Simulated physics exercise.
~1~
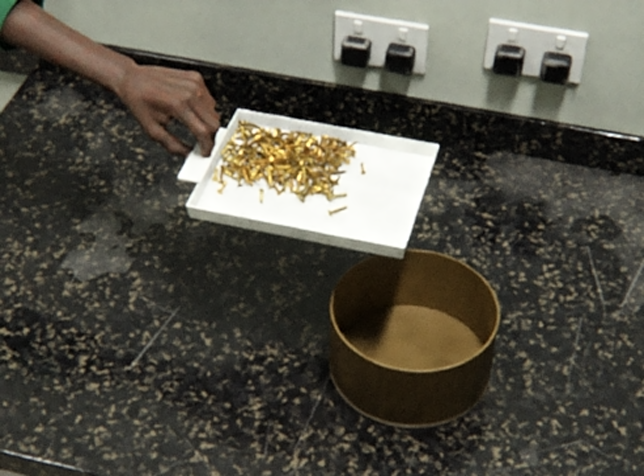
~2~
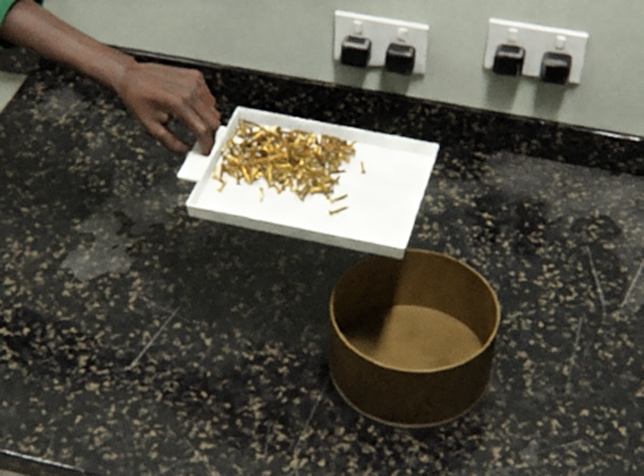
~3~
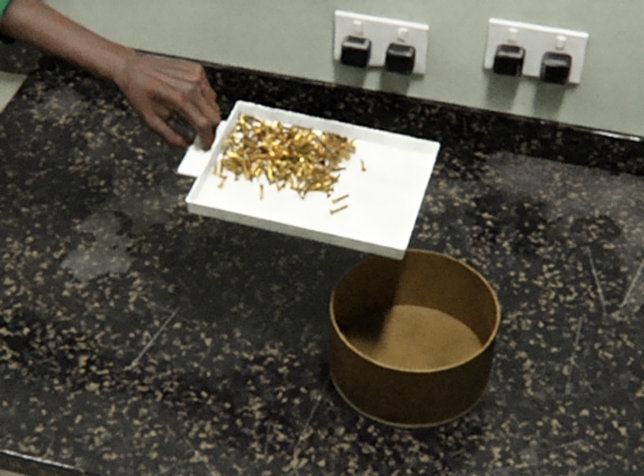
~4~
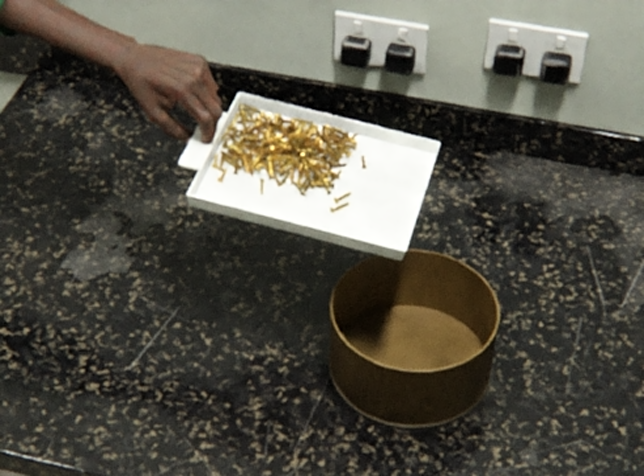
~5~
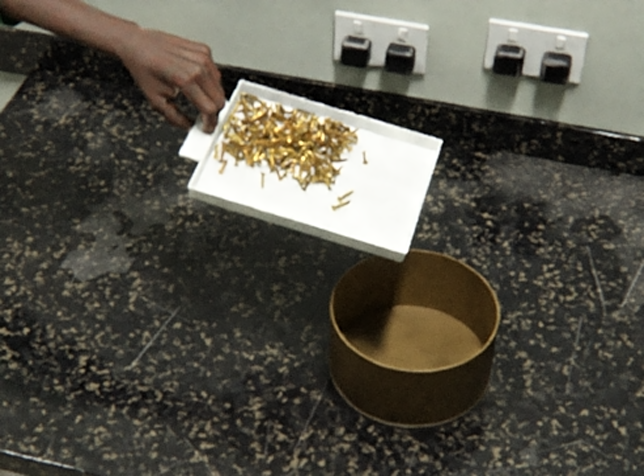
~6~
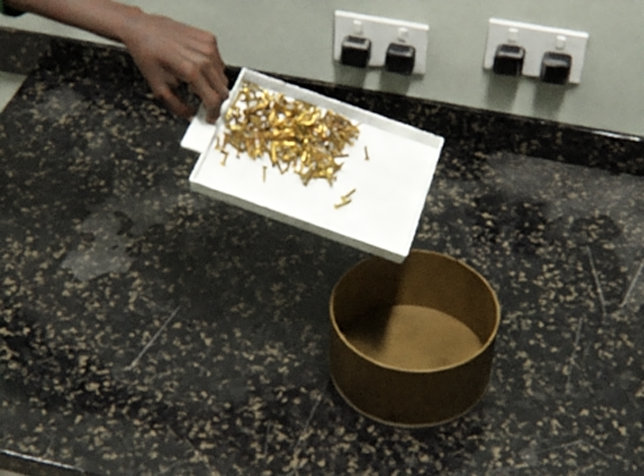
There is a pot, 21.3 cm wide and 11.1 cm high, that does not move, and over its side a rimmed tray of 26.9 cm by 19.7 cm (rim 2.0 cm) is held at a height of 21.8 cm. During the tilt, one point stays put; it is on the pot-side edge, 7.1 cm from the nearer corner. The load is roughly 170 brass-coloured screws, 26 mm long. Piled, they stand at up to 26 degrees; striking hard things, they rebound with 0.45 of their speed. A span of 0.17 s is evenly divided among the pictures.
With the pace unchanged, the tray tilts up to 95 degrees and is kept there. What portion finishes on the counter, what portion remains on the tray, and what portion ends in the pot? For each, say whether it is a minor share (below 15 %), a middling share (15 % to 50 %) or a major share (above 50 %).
I expect this. Counter - a minor share. Tray - a minor share. Pot - a major share.
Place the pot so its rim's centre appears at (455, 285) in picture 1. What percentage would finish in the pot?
Share in pot at that spot: Some 65 in a hundred.
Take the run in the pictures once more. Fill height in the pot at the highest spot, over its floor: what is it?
It reaches roughly 3.0 cm.
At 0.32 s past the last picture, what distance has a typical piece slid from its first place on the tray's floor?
Displacement on the tray: Roughly 7 cm.
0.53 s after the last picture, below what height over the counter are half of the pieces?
Height: Around 20 cm.
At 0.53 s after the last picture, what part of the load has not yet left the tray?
About 55% of the load.
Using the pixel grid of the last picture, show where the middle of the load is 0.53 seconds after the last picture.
Expected load position: Near (424, 272).
Then, 0.32 s after the last picture, tilt 54 degrees; the tray holds 100 %, the pot 0 %.
Then, 0.53 s after the last picture, tilt 81 degrees; the tray holds 55 %, the pot 5 %.
Then, 0.85 s after the last picture, tilt 95 degrees; the tray holds 0 %, the pot 90 %.
In the end, counter 5 %, tray 0 %, pot 95 %.
